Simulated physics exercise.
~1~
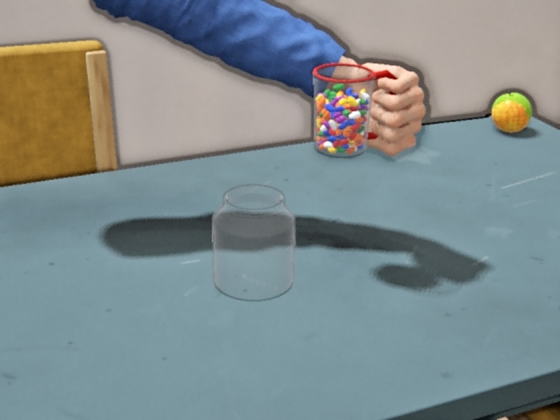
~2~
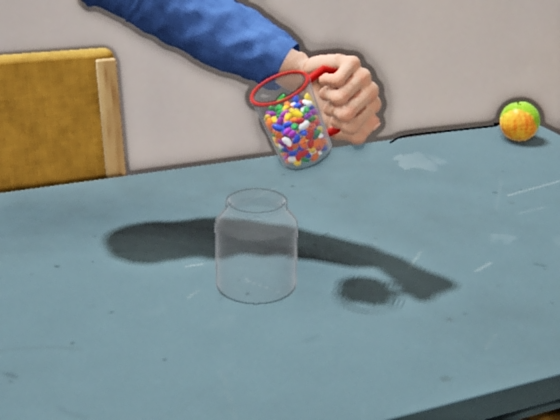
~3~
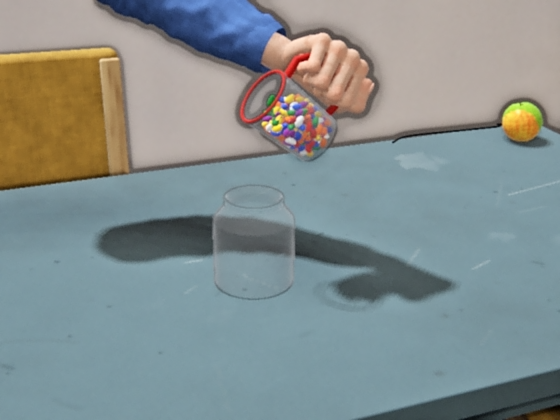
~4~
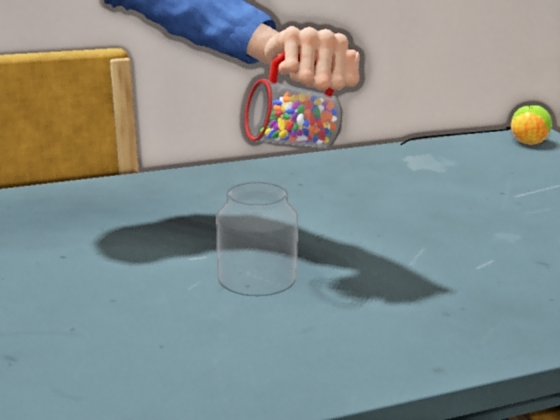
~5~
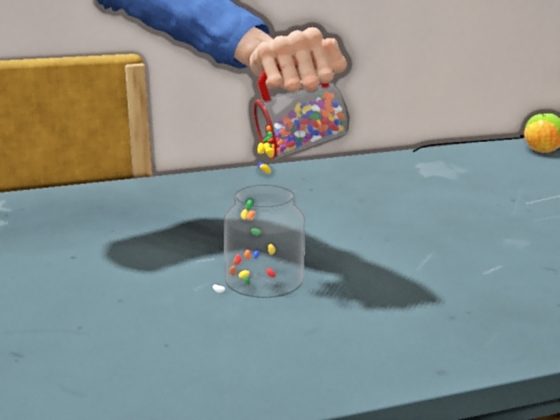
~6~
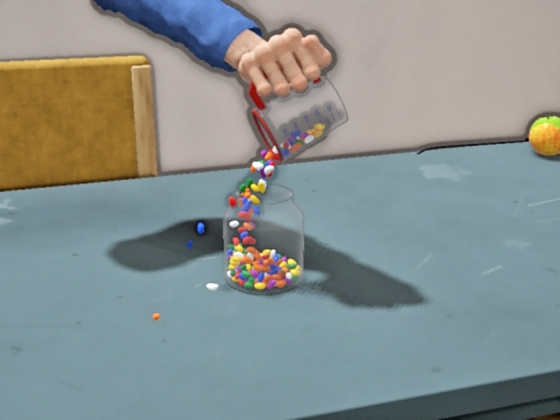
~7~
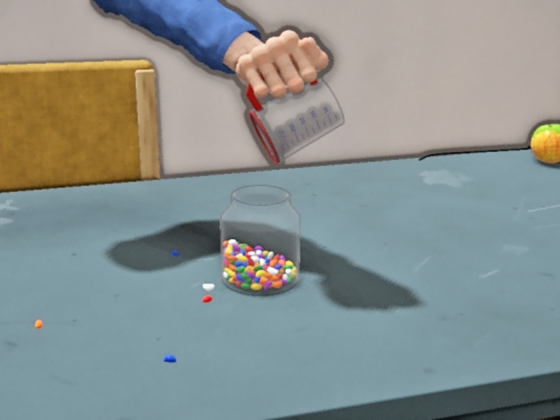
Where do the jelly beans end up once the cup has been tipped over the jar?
The bulk of the jelly beans ends up inside the jar, with hardly any left in the cup and only a few lying on the table.
